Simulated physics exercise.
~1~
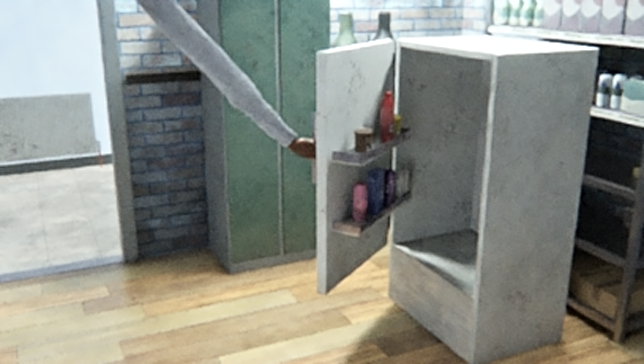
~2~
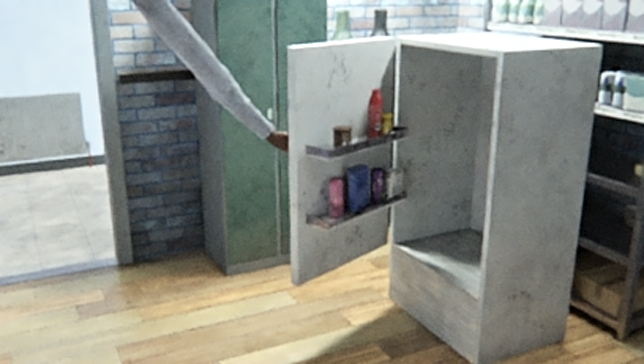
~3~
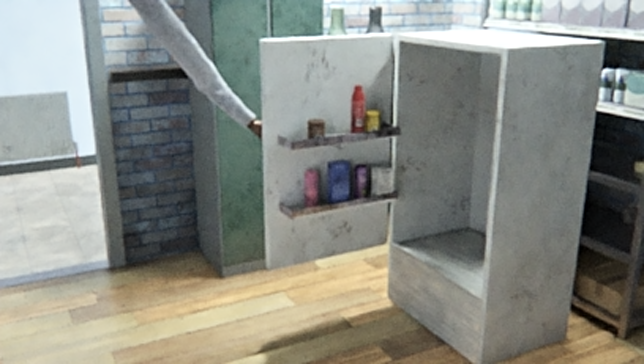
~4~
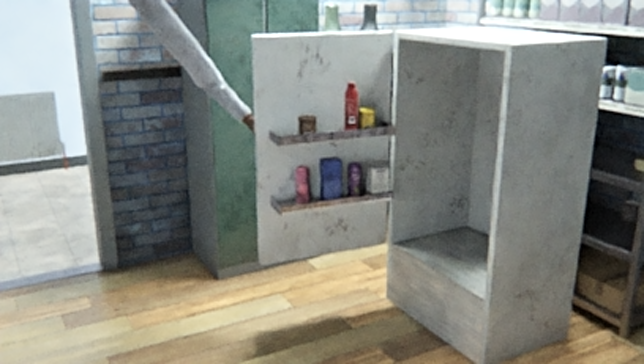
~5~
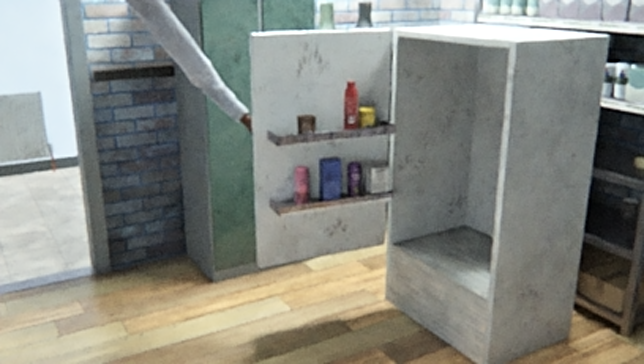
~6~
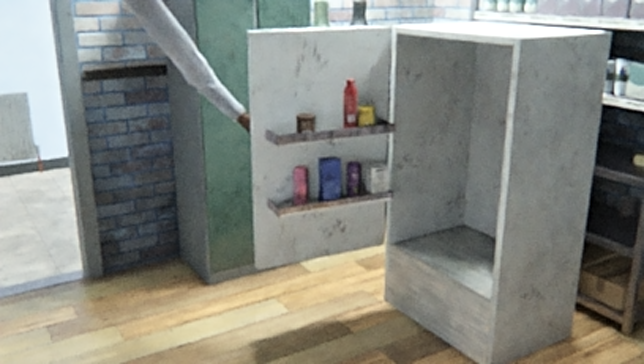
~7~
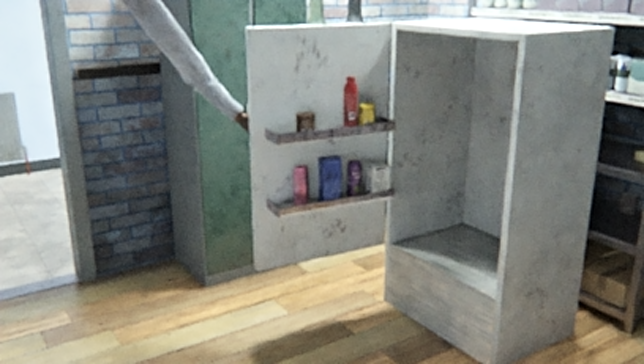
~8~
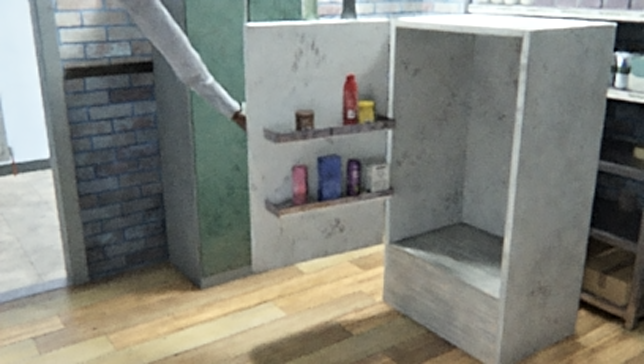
The clip shows a hand on a grey-sleeved arm swinging open the door of a pale, empty cabinet toward the left, its two inner racks carrying small cans, cartons and a red bottle. The door slows and rests wide open, the items still upright on the racks.
